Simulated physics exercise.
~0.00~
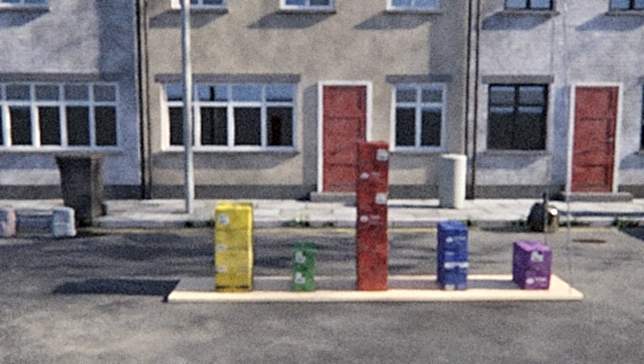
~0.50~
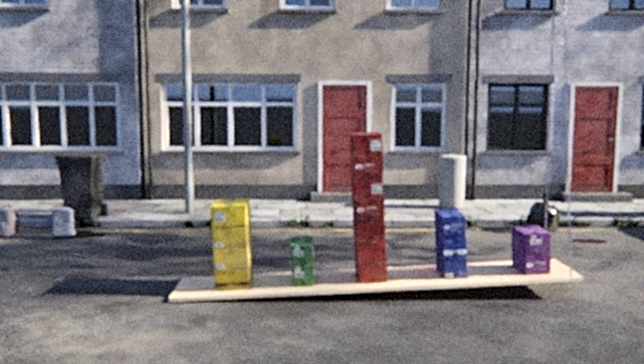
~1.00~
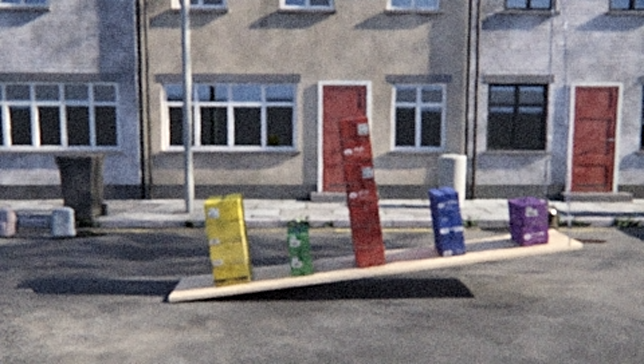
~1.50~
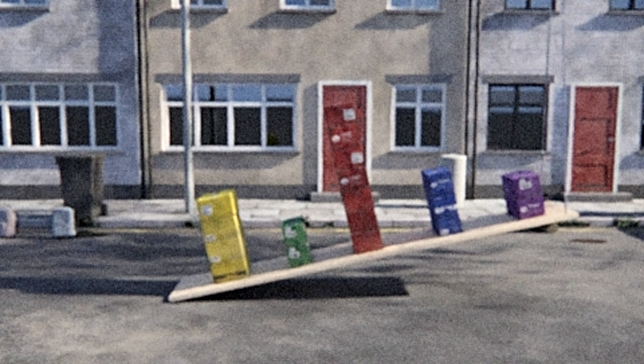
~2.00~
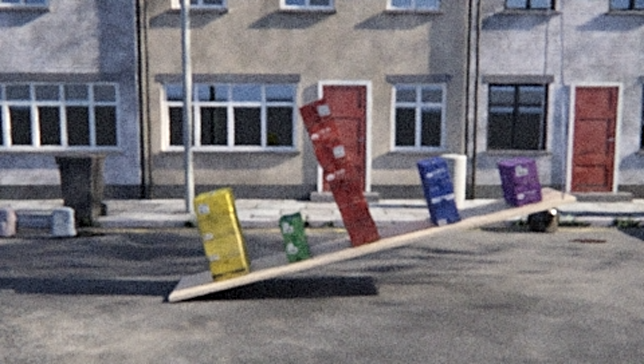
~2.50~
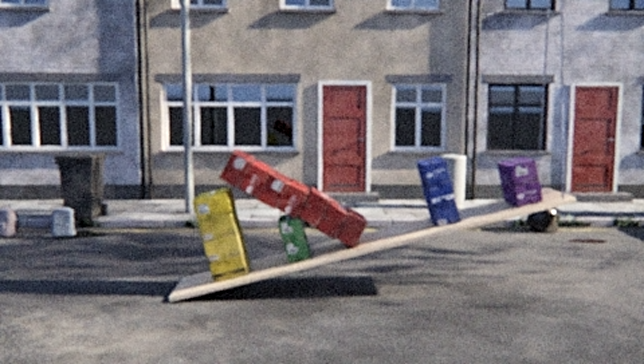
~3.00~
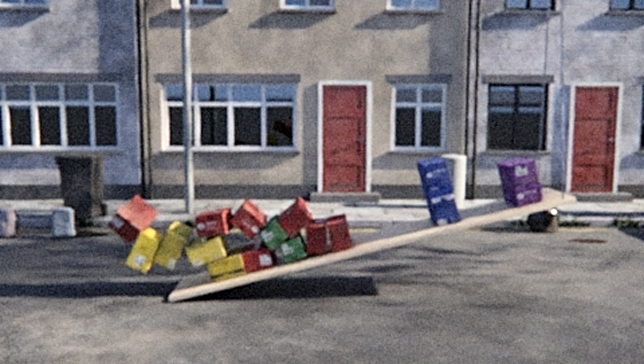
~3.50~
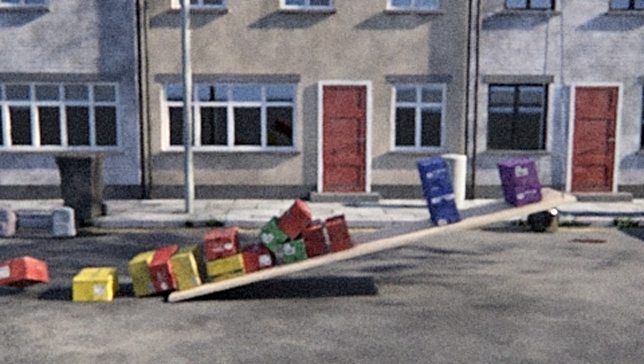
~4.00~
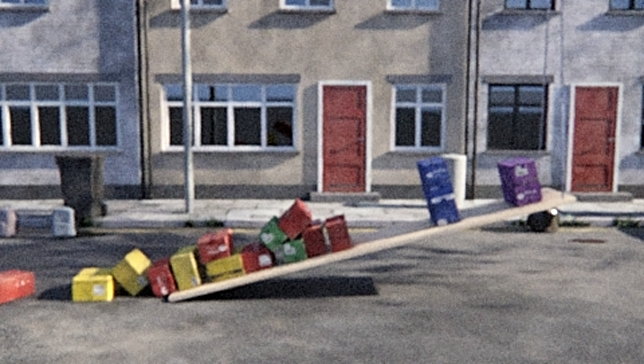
A pale, flat deck lies on a grey road before terraced houses with red doors, seen side-on from a still viewpoint, carrying yellow, green, tall red, blue and purple stacks of cartons from left to right. Its right end rises smoothly while the left stays down, and the stacks lean left with it. The red tower bends, then topples left over the green stack onto the yellow one. Red and yellow cartons tumble off the low end, and the green stack tips. Finally the deck stays sloped, with red, yellow and green cartons heaped low down or on the road, while blue and purple still stand.
